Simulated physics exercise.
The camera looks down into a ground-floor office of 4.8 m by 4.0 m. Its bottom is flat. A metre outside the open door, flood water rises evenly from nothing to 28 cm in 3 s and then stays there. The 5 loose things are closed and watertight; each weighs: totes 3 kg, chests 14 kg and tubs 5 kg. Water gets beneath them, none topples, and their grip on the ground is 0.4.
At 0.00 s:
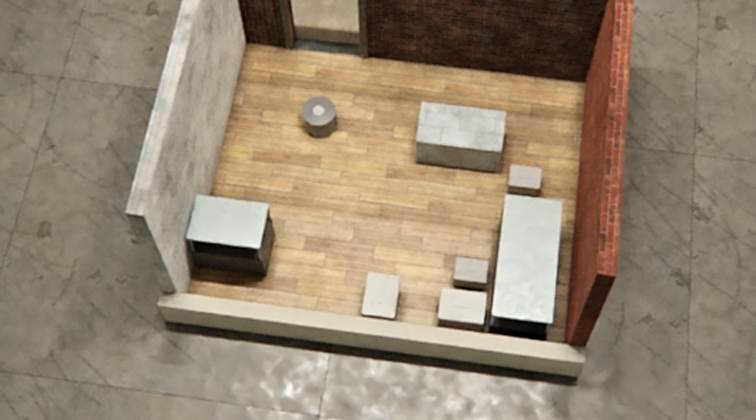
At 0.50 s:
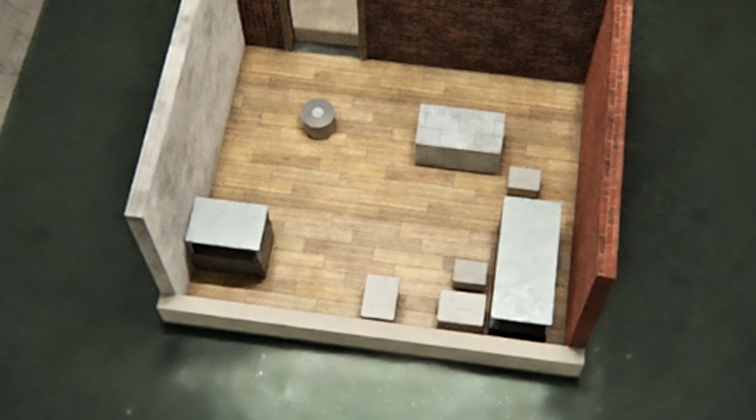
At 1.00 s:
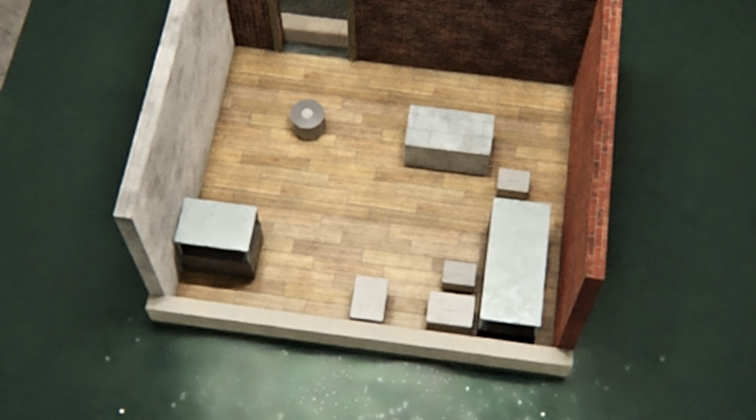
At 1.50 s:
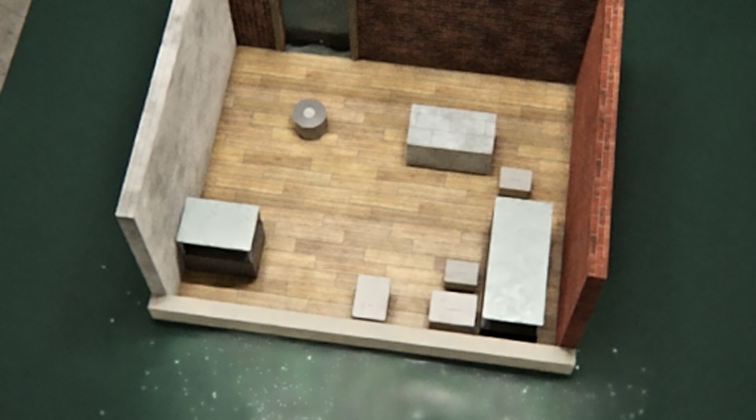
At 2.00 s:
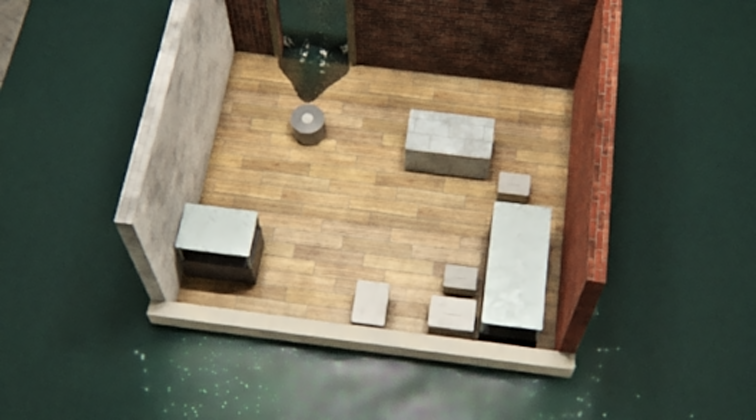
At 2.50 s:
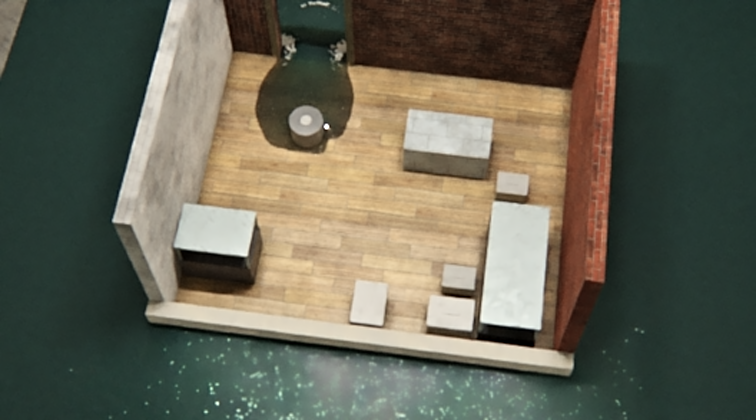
Roofless ground-floor office seen from above, dark green water surrounding the walls, then entering through the doorway and spreading around a round object.
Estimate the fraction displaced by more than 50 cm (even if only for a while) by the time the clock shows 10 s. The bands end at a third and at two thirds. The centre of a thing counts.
It is two thirds or above.
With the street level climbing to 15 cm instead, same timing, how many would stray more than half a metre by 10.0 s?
Then 2.
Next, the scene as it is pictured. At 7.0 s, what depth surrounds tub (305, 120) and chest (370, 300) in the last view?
About 10 and 12 cm.
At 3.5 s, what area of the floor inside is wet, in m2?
About 6.0 m2.
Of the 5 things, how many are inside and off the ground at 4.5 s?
At that moment 0.
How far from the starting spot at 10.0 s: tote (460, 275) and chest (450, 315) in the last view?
In turn: 140 cm, 20 cm.
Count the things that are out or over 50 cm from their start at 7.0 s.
I count 3.
After 3.5 s 1 of 5 are over 50 cm from their spots; 0 afloat.
After 4.5 s 1 of 5 are over 50 cm from their spots; 0 afloat.
After 7.0 s 3 of 5 are over 50 cm from their spots; 4 afloat.
After 10.0 s 4 of 5 are over 50 cm from their spots, and 4 have been at some point; 5 afloat.
